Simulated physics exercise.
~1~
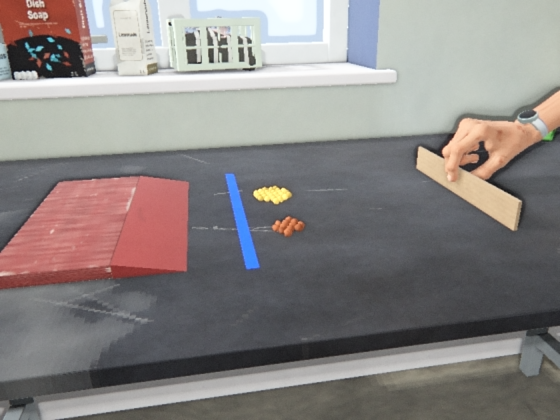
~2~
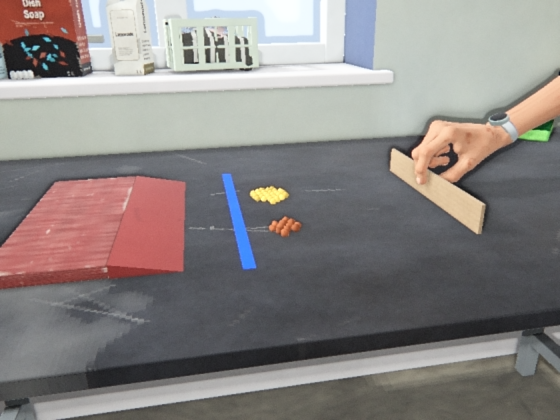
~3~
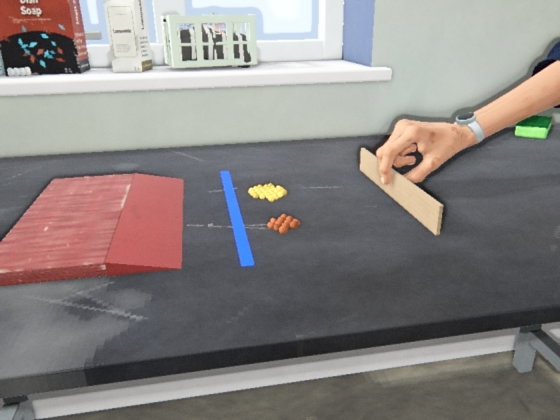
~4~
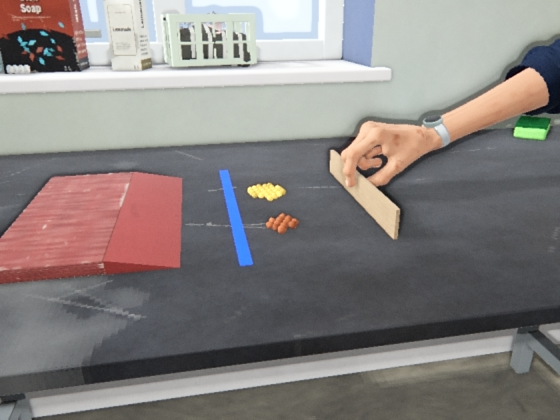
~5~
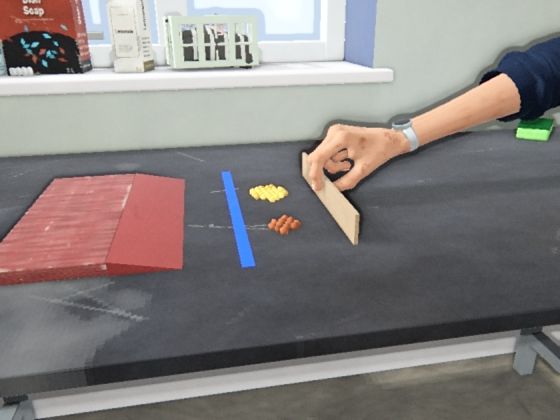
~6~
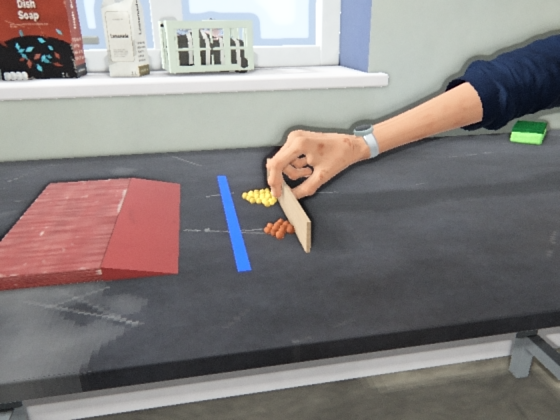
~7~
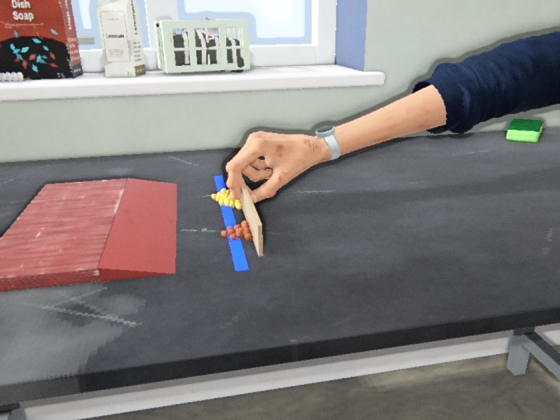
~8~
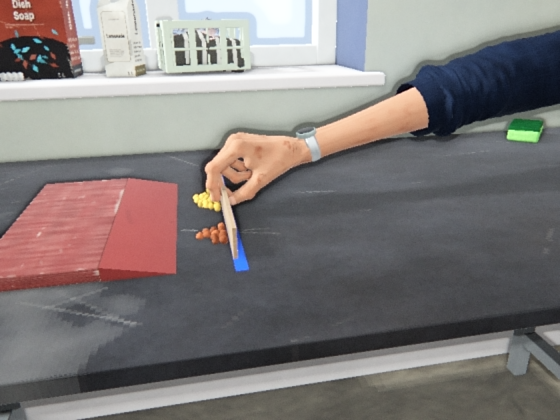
A hand slides an upright card left, pushing two small heaps past the blue tape.
